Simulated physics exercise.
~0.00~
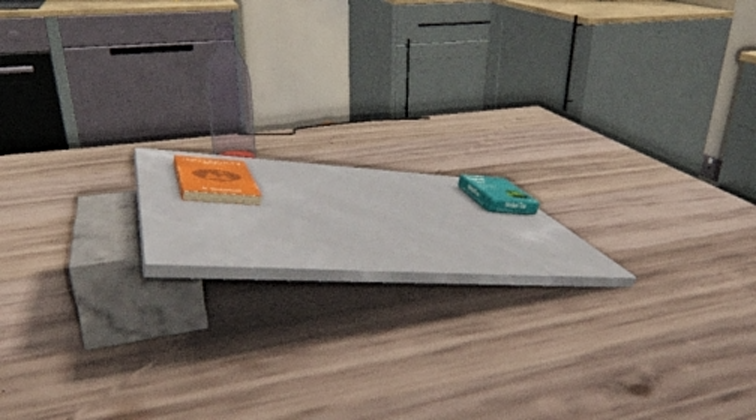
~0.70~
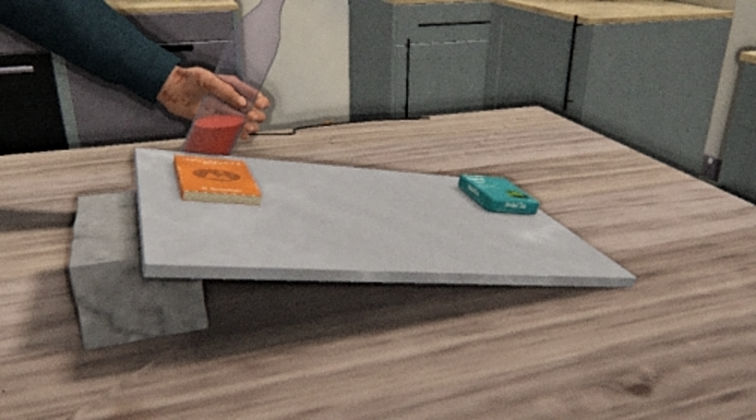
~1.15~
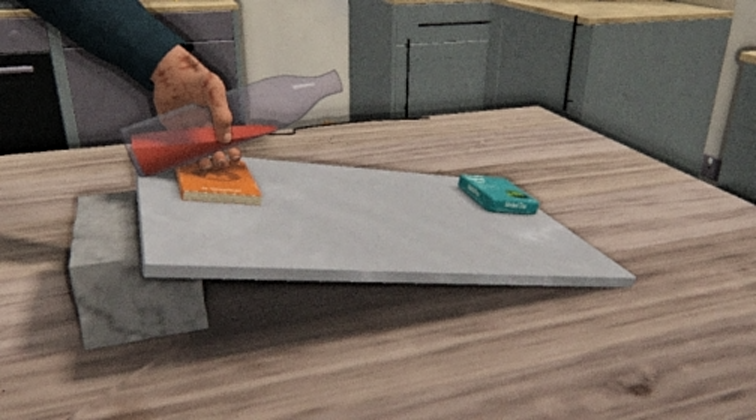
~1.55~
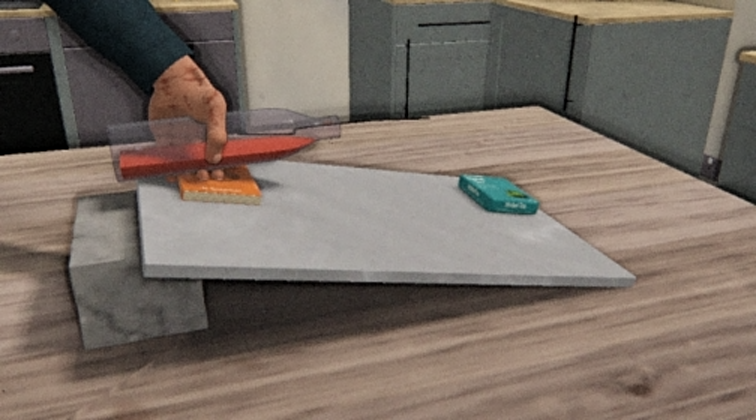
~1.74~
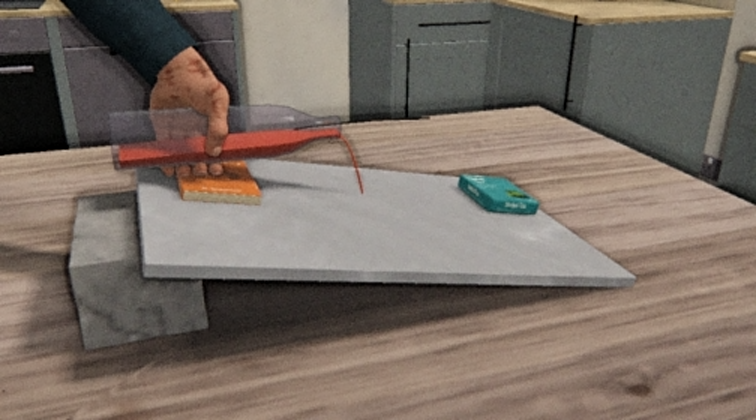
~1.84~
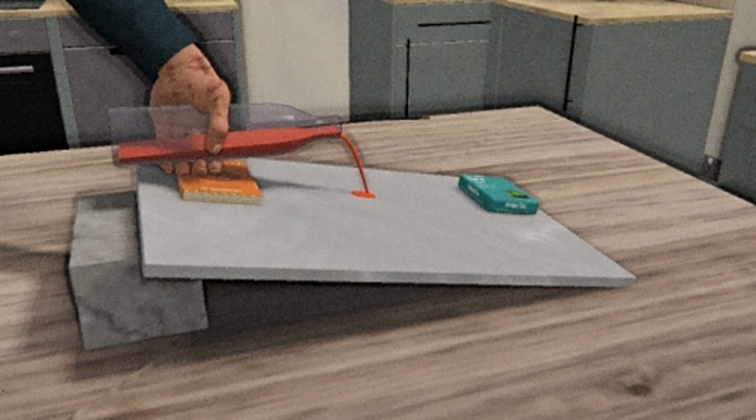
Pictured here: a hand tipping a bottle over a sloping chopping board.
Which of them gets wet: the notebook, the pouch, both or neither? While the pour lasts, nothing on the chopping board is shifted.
Item by item: On the left the notebook - dry, on the right the pouch - wet.
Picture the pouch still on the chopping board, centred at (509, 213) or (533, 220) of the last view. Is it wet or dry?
Where first placed it is touched, where next placed it is touched.
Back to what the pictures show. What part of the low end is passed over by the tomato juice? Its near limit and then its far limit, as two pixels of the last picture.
Near end around (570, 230), far end around (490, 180).
By 2.6 s, it runs down to the right; the notebook is clear of it; the pouch is in it.
By 4.4 s, it runs down to the right and off the end; the notebook is clear of it; the pouch is in it.
By 8.3 s, it runs down to the right and off the end; the notebook is clear of it; the pouch is in it.
